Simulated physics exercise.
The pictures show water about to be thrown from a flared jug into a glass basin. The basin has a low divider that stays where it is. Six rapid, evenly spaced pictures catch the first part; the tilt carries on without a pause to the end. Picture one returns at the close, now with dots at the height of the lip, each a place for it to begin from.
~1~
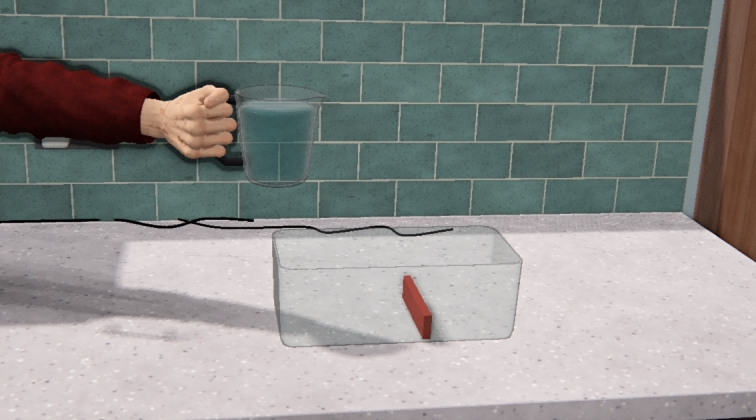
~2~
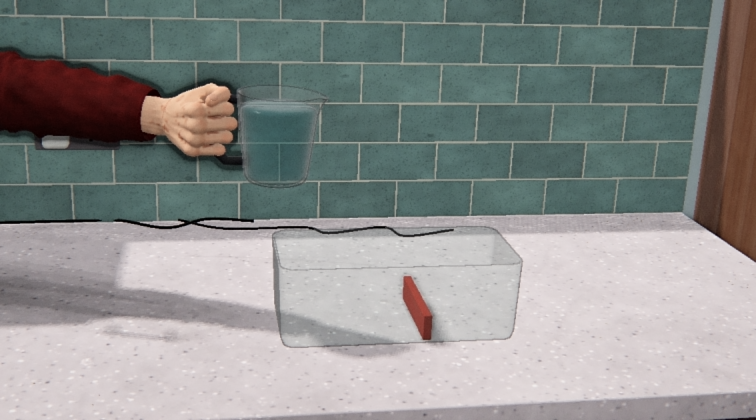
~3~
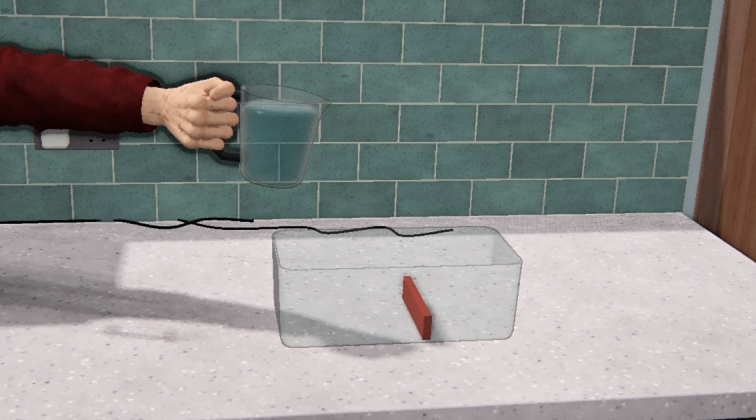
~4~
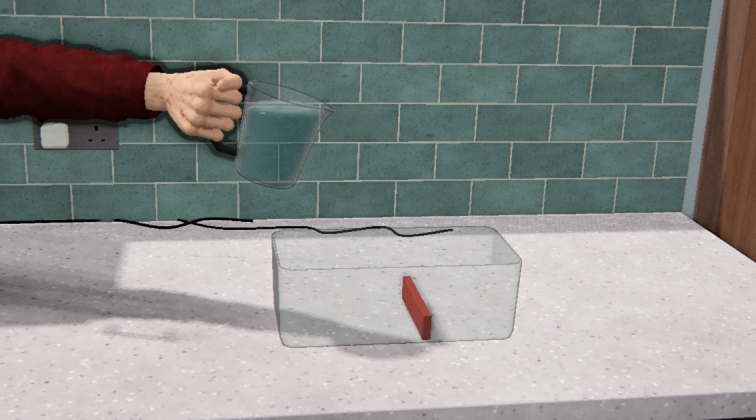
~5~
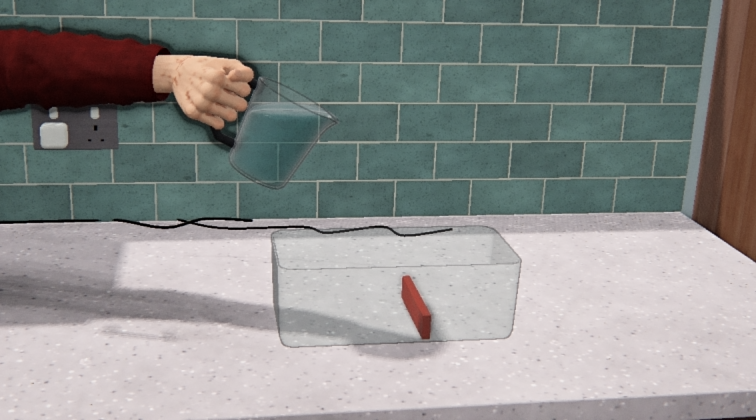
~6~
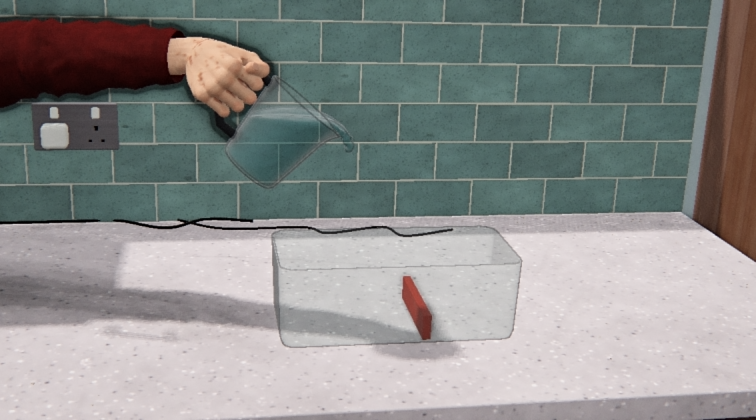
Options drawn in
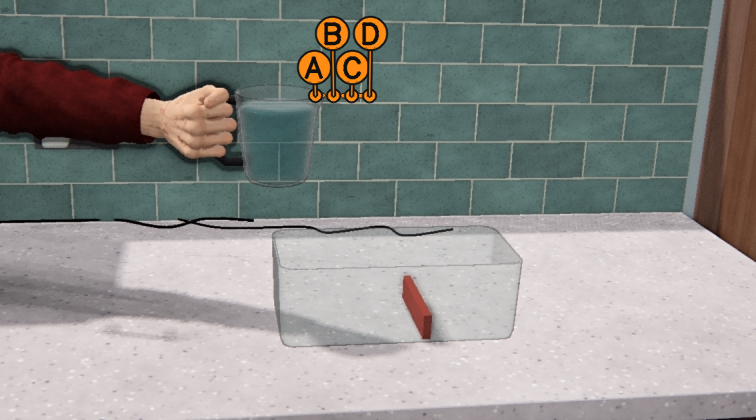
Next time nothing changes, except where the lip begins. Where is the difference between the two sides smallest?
The answer is spot D.
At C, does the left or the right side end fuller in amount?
The left side.
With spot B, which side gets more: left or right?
The left side.
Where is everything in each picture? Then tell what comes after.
In the first picture, upright, lip at (325, 95); basin from (280, 345) to (512, 336); top of the wall at (417, 294); nothing has left yet.
In the second picture, upright, lip at (327, 97); nothing has left yet.
In the third picture, tipped about 7°, lip at (330, 102); nothing has left yet.
In the fourth picture, tipped about 16°, lip at (334, 110); nothing has left yet.
In the fifth picture, tipped about 27°, lip at (337, 121); water is over the lip, down to (337, 121).
In the sixth picture, tipped about 41°, lip at (339, 136); water is over the lip, down to (349, 149).
In orange, A at (315, 95); B at (333, 95); C at (351, 95); D at (369, 95).
For spot A, about 89 % ends left of the wall and 9 % right of it.
For spot B, about 87 % ends left of the wall and 8 % right of it; 5 % is lost outside.
For spot C, about 81 % ends left of the wall and 15 % right of it; 4 % is lost outside.
For spot D, about 51 % ends left of the wall and 48 % right of it.
